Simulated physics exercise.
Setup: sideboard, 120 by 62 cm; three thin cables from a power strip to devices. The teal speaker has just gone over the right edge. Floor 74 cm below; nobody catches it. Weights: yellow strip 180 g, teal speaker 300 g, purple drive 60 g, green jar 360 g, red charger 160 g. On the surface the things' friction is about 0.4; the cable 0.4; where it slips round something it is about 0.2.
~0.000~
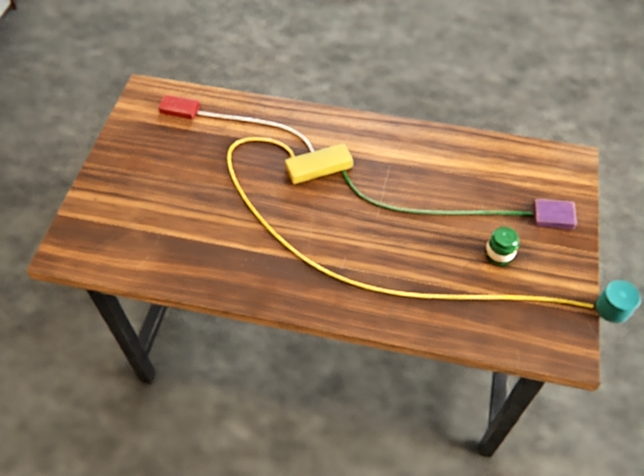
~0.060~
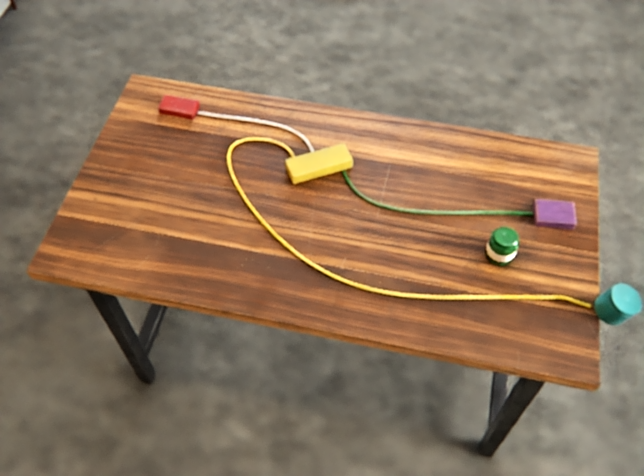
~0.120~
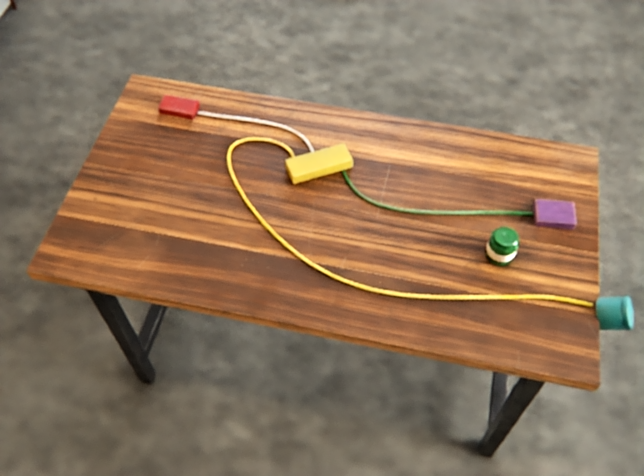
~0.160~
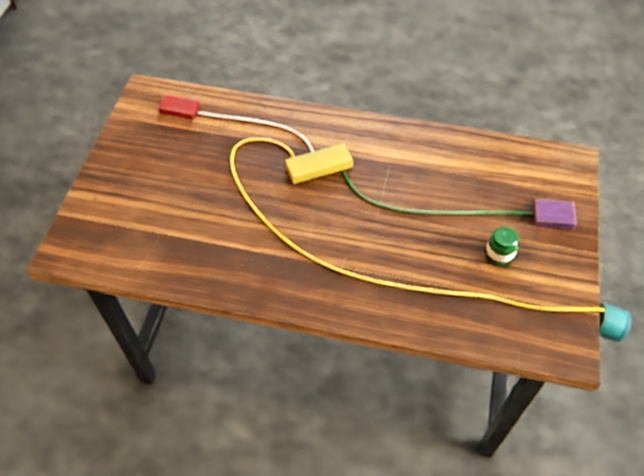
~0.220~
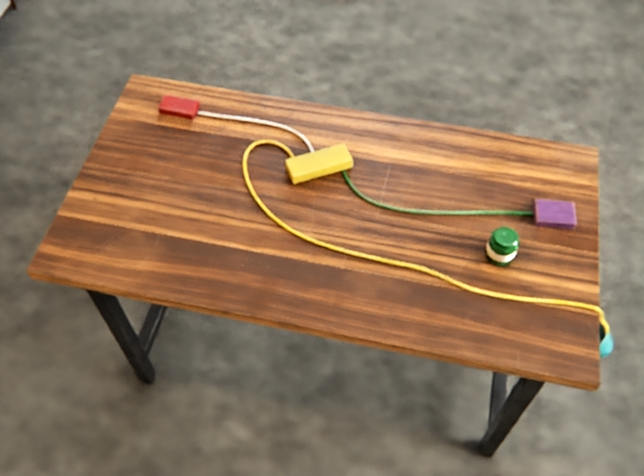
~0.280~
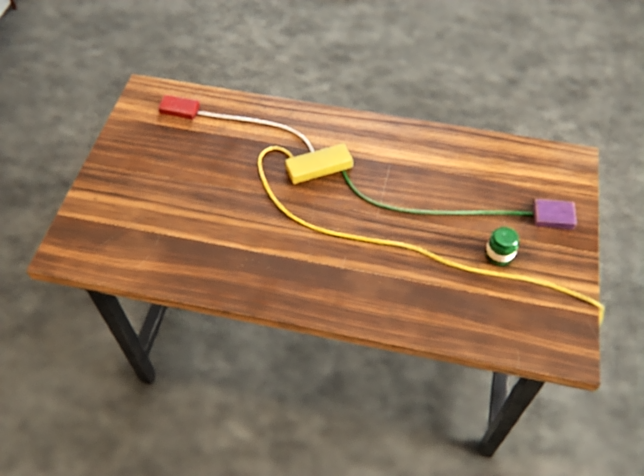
On a striped wooden table, a teal cylinder tied to a yellow cable tilted over the right edge and dropped out of sight, dragging the curved cable rightward while the yellow block stayed still.
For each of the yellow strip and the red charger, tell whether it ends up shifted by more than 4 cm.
At the end, the yellow strip is displaced; the red charger is displaced.
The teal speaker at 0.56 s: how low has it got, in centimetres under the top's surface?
Roughly 70 centimetres.
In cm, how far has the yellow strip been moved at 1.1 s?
About 12 cm.
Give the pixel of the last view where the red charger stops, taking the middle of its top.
It comes to rest at roughly (245, 138).
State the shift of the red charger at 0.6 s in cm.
Roughly 11 cm.
By 0.6 s, the strip's end of the yellow cable at (362, 189); red charger 11 cm off its start, yellow strip 7 cm off its start, purple drive 6 cm off its start.
By 0.8 s, the strip's end of the yellow cable at (391, 187); red charger 21 cm off its start, yellow strip 12 cm off its start, purple drive 11 cm off its start.
By 1.1 s, the strip's end of the yellow cable at (391, 187); red charger 21 cm off its start at (245, 138), yellow strip 12 cm off its start at (368, 171), purple drive 11 cm off its start at (505, 196).
By 1.4 s, the strip's end of the yellow cable at (391, 187); red charger 21 cm off its start, yellow strip 12 cm off its start, purple drive 11 cm off its start.
By 2.6 s, the strip's end of the yellow cable at (391, 187); red charger 21 cm off its start at (245, 138), yellow strip 12 cm off its start at (368, 171), purple drive 11 cm off its start at (505, 196), teal speaker over the edge.
